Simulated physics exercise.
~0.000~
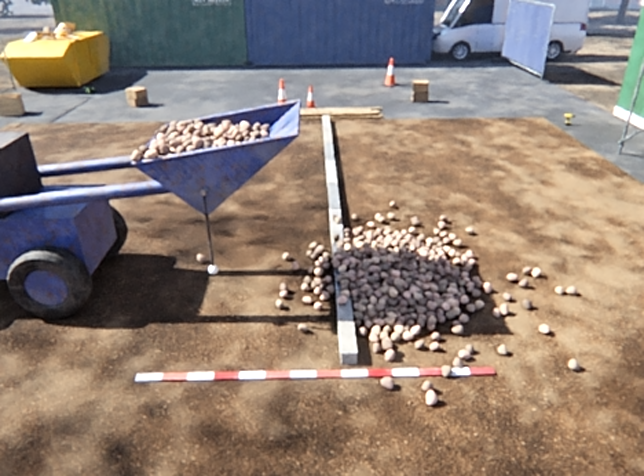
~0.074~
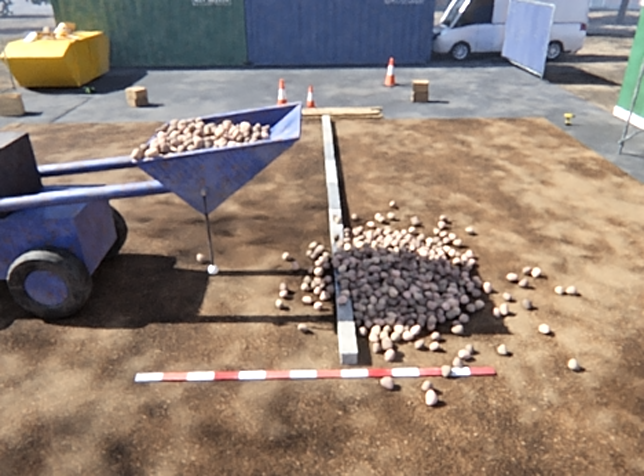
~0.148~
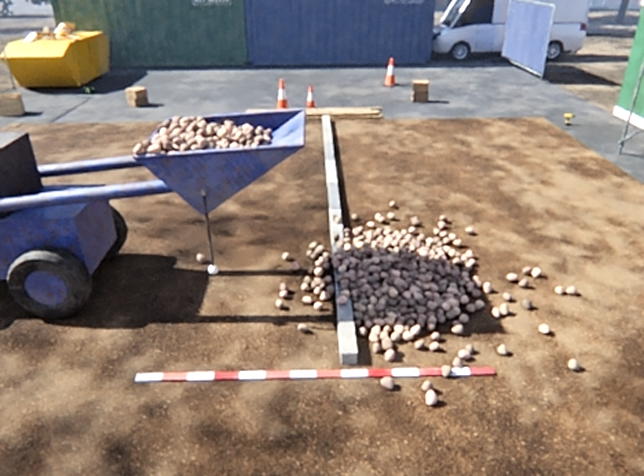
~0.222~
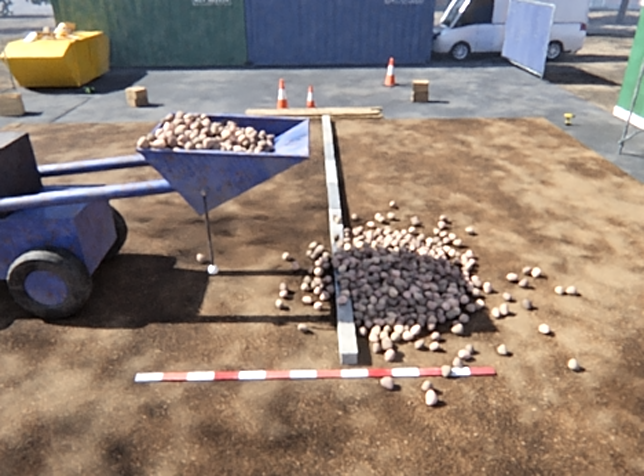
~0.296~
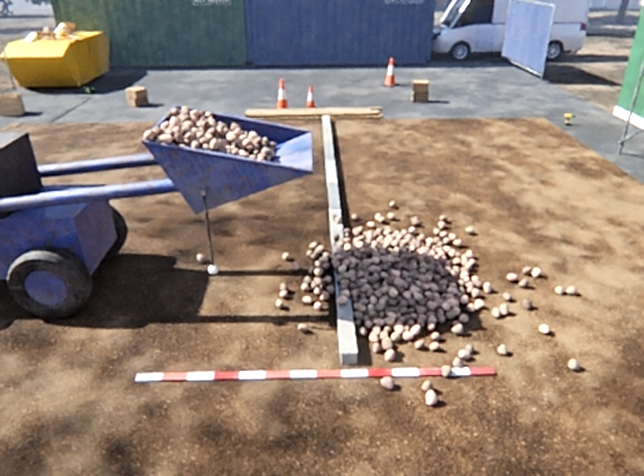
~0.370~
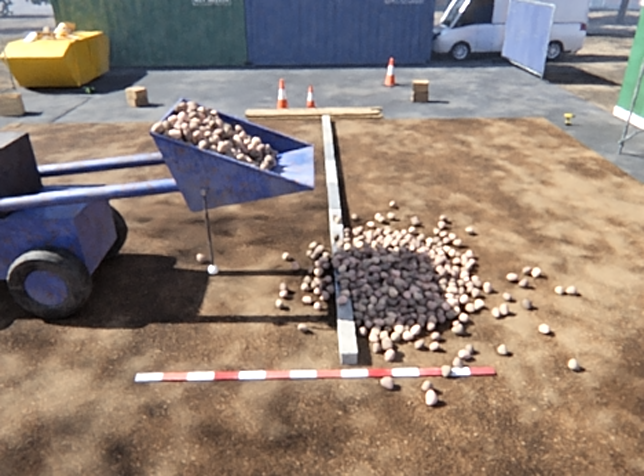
On a sunlit dirt yard, a blue loader's raised bucket of rounded stones gradually tilts forward beside an earlier pile across a kerb.
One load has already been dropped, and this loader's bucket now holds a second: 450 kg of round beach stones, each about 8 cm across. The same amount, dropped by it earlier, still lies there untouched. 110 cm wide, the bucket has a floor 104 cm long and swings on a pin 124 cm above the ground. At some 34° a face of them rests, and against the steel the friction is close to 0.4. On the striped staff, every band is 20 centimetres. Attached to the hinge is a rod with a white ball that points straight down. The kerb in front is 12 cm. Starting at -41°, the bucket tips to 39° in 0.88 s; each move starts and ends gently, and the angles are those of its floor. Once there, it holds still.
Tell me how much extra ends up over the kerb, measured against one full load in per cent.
The extra comes to about 27 percent of a load.
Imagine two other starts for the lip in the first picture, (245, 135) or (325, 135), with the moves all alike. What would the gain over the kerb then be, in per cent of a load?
I'd guess close to 5 per cent first and close to 55 per cent second.
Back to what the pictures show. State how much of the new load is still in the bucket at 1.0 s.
Close to 75 in a hundred is still held.
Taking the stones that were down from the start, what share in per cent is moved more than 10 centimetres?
5 %.
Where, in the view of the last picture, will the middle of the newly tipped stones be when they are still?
Near (323, 270).
After 0.7 s the floor is at 27°; in per cent of one load, 100 in the bucket, 9 on this side of the kerb, 92 over the kerb; the foremost stones are at (543, 295).
After 1.0 s the floor is at 39°; in per cent of one load, 74 in the bucket, 36 on this side of the kerb, 92 over the kerb; the foremost stones are at (543, 295).
After 1.3 s the floor is at 39°; in per cent of one load, 18 in the bucket, 79 on this side of the kerb, 105 over the kerb; the foremost stones are at (543, 295).
After 4.0 s the floor is at 39°; in per cent of one load, 0 in the bucket, 82 on this side of the kerb, 119 over the kerb; the foremost stones are at (543, 295). Net gain over the kerb, 27.
